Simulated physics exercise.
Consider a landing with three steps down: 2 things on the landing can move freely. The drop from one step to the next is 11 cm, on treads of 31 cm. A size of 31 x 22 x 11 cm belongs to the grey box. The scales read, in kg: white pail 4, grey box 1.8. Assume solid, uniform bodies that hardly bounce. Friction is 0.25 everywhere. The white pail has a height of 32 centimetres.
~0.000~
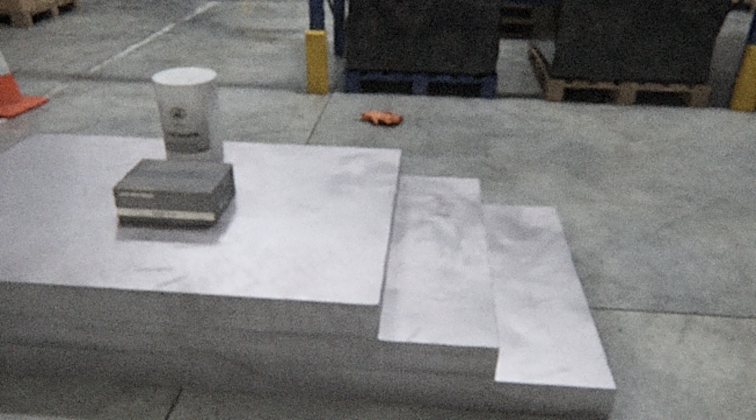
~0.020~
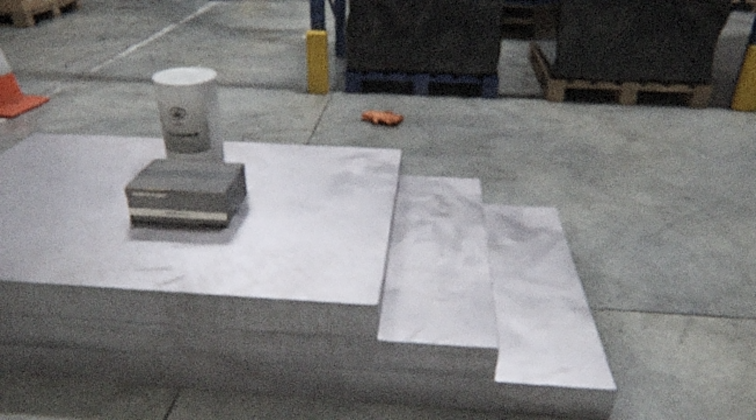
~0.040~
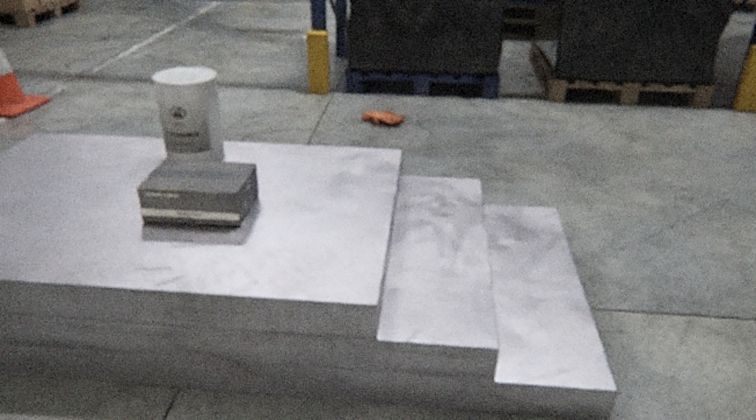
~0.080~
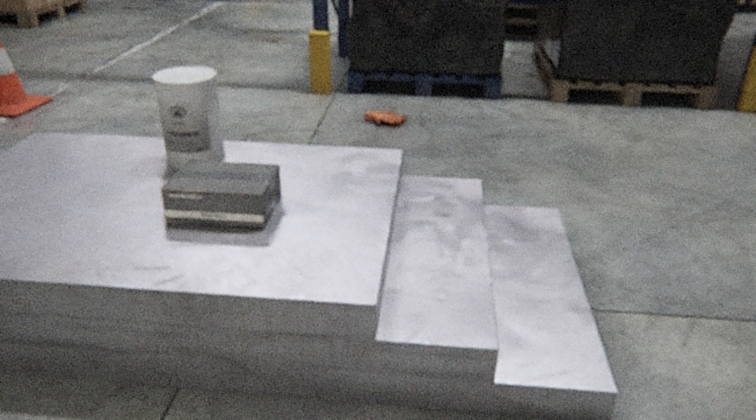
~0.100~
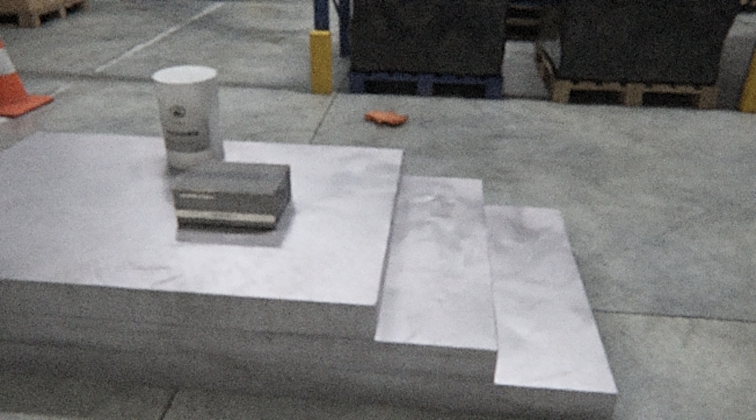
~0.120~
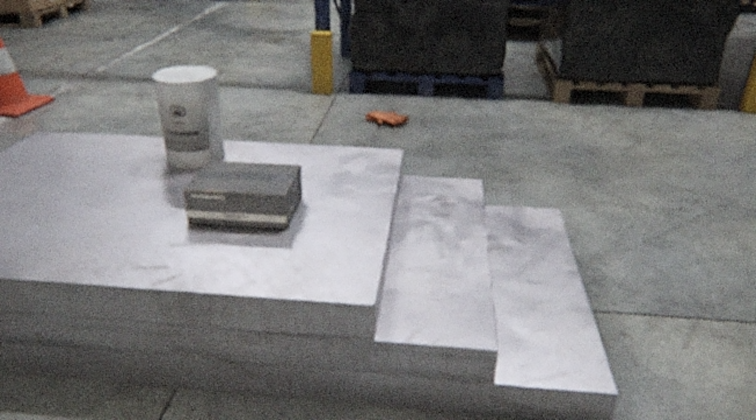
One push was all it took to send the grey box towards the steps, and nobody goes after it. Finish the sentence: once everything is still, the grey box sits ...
... on one of the steps.
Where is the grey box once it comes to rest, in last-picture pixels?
It finishes at roughly (474, 238).
After 0.22 s, 29 cm of landing left; grey box near (297, 196).
After 0.42 s, 4 cm of landing left; grey box near (378, 200).
After 0.52 s, 5 cm past the top edge and 1 cm lower; grey box near (409, 204).
After 0.72 s, 20 cm past the top edge and 8 cm lower; grey box near (455, 228).
At rest (1.3 s), 26 cm past the top edge and 11 cm lower; white pail in place, give or take 12 cm. Seen from the same camera at the end, grey box near (474, 238).
